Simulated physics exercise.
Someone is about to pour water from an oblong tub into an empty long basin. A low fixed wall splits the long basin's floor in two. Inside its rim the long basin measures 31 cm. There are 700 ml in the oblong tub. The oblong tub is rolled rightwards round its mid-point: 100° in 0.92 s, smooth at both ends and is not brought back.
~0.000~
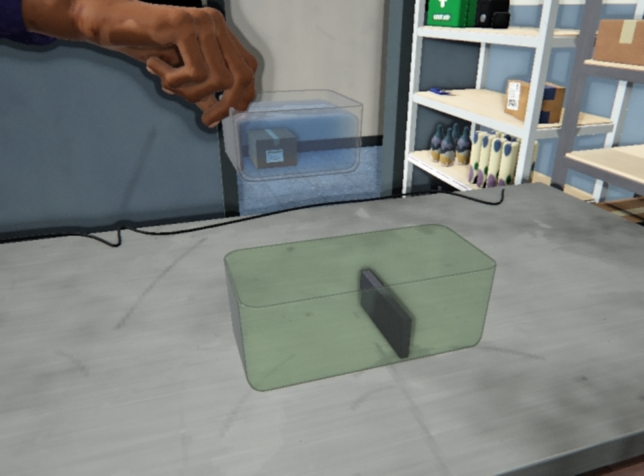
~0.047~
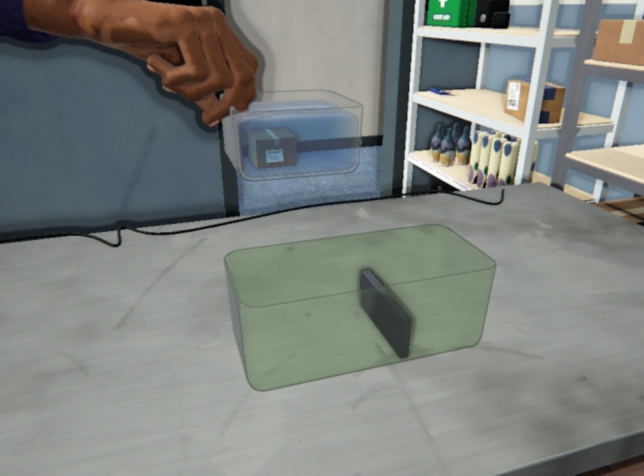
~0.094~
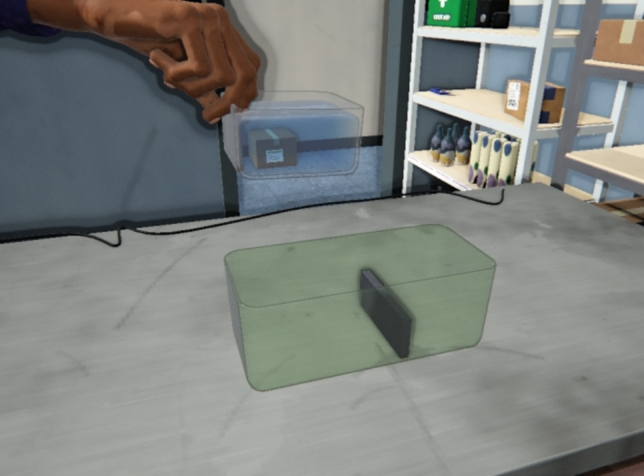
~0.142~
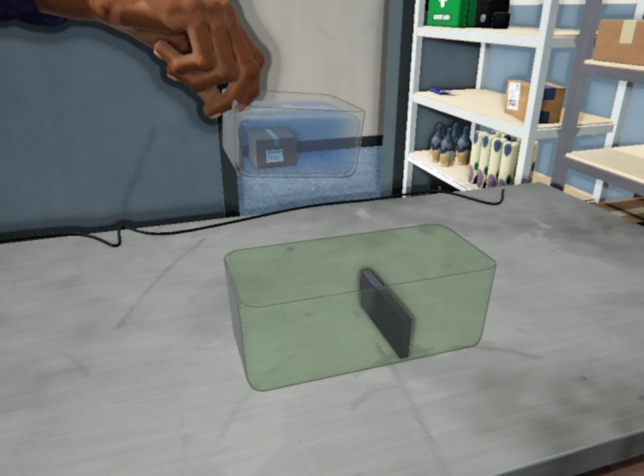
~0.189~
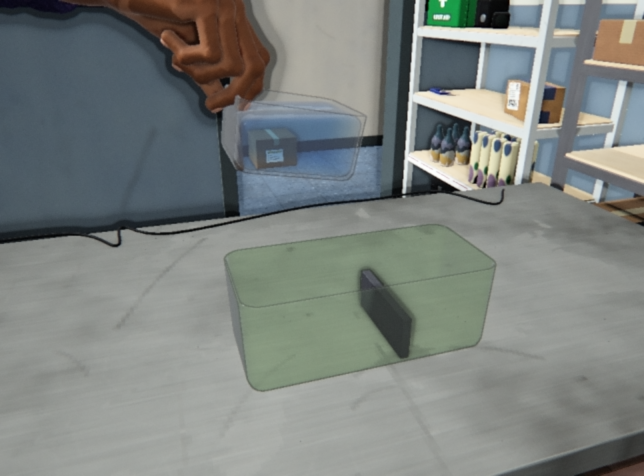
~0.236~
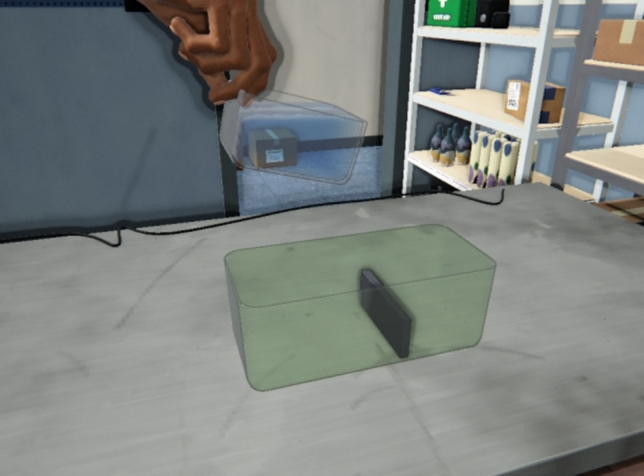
To begin with, a hand holds a clear oblong tub of water almost level above a greenish, see-through long basin with a dark upright wall inside. The tub then rolls slowly rightwards, its right end dipping modestly as the hand shifts and turns above its left end, while the basin stays still.
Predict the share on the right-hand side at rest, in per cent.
Roughly 62 per cent is past the wall.
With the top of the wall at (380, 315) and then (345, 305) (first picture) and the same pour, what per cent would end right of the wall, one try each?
First 50, then 85 per cent.
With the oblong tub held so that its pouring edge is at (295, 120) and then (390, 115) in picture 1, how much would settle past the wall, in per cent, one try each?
First 5, then 85 per cent.
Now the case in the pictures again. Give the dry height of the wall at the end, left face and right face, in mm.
Some 46 mm on the left and 24 mm on the right.
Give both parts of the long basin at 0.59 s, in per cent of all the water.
Left about 2, right about 14.
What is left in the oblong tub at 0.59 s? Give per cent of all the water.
Near 42 in a hundred.
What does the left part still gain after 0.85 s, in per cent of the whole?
About 18 per cent.
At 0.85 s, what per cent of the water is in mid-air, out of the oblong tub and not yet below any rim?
About 10 per cent.
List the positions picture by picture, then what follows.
In the first picture, it leans 0°; its right rim is at (345, 99); the water meets the walls at (229, 113) and (342, 107); the long basin's rim runs from (231, 280) to (469, 244); the wall's top is at (385, 294).
In the second picture, it leans 1°; its right rim is at (346, 100); the water meets the walls at (229, 113) and (342, 107).
In the third picture, it leans 3°; its right rim is at (347, 102); the water meets the walls at (230, 113) and (342, 108).
In the fourth picture, it leans 6°; its right rim is at (348, 105); the water meets the walls at (230, 112) and (344, 109).
In the fifth picture, it leans 10°; its right rim is at (349, 110); the water meets the walls at (232, 112) and (346, 109).
In the sixth picture, it leans 15°; its right rim is at (350, 115); the water meets the walls at (233, 113) and (348, 109).
By 0.59 s the tilt is 72° and 42 per cent is still to pour, 2 is left of the wall and 13 right of it.
By 0.85 s the tilt is 99° and 9 per cent is still to pour, 14 is left of the wall and 63 right of it.
By 1.12 s the tilt is 100° and 1 per cent is still to pour, 30 is left of the wall and 62 right of it.
By 1.42 s the tilt is 100° and 0 per cent is still to pour, 33 is left of the wall and 62 right of it.
At rest 33 per cent lies left of the wall, 62 right of it and 5 outside.
